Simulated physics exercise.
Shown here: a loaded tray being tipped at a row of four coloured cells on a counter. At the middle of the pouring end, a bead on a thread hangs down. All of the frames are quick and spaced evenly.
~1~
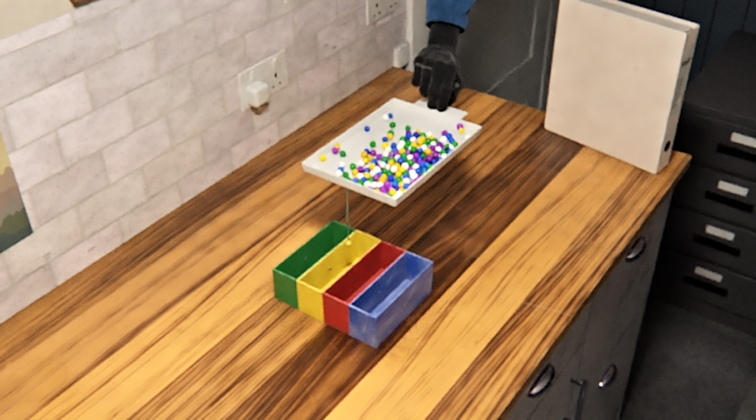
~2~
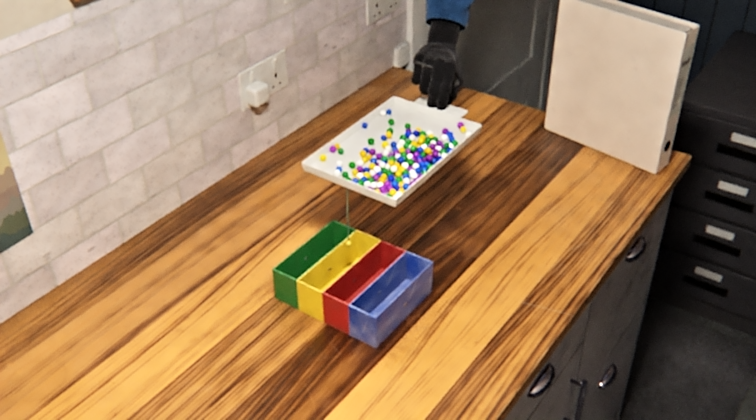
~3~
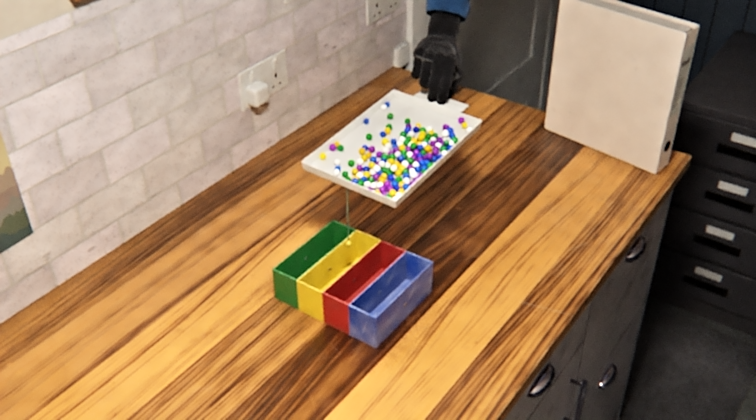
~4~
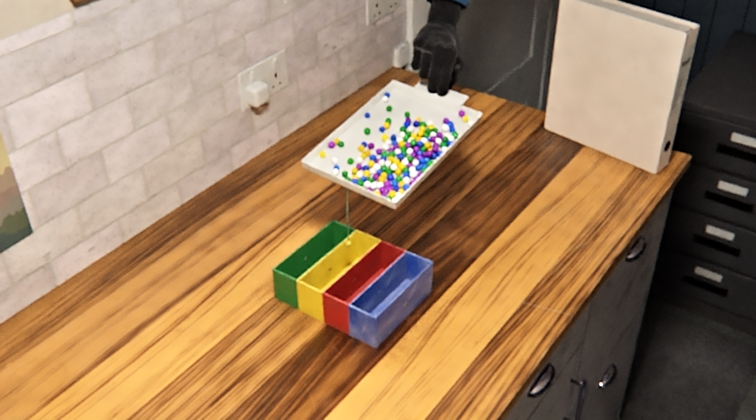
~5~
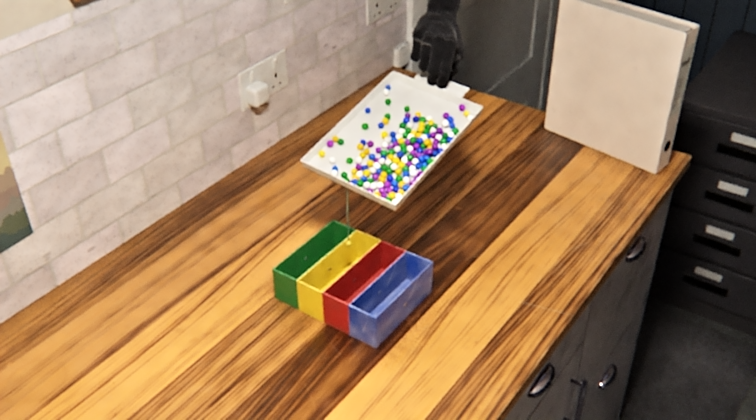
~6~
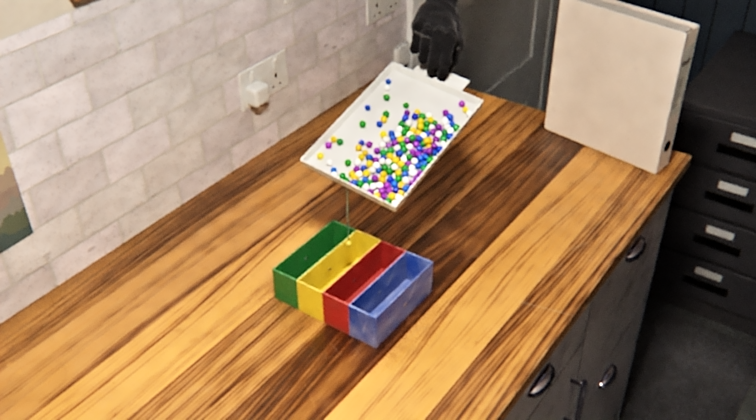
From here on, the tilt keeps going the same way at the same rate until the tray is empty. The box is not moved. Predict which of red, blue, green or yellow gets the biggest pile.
The biggest pile lands in blue.
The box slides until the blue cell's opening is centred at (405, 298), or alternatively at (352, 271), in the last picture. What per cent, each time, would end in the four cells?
About 90 % and 20 %.
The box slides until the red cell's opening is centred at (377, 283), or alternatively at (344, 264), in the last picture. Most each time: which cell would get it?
Try 1 - the red one; try 2 - blue.
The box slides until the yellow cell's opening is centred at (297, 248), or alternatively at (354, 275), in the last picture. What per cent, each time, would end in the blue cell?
Close to 10 in a hundred, then close to 10 in a hundred.
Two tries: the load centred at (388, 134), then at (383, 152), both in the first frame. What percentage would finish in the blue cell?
50 % and 60 %.
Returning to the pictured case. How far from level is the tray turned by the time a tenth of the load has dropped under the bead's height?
75°.
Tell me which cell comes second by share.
Rank 2: The red one.
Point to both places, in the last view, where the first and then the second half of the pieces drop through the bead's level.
I'd place the first part at (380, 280) and the rest at (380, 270).
Shortly afterwards, tray tipped steeply; all but a few on the tray; a little in the blue cell; only a few falling or outside the box.
Next, tray tipped past a quarter turn; a little on the tray; near half in the blue cell; near a quarter in the red cell; only a few in the yellow cell; only a few in the green cell; near a quarter falling or outside the box.
Some moments later, tray tipped past a quarter turn; near two thirds in the blue cell; near a quarter in the red cell; only a few in the yellow cell; only a few in the green cell; a little falling or outside the box.
In the end, tray tipped past a quarter turn; near two thirds in the blue cell; near a quarter in the red cell; only a few in the yellow cell; only a few in the green cell; a little outside the box.
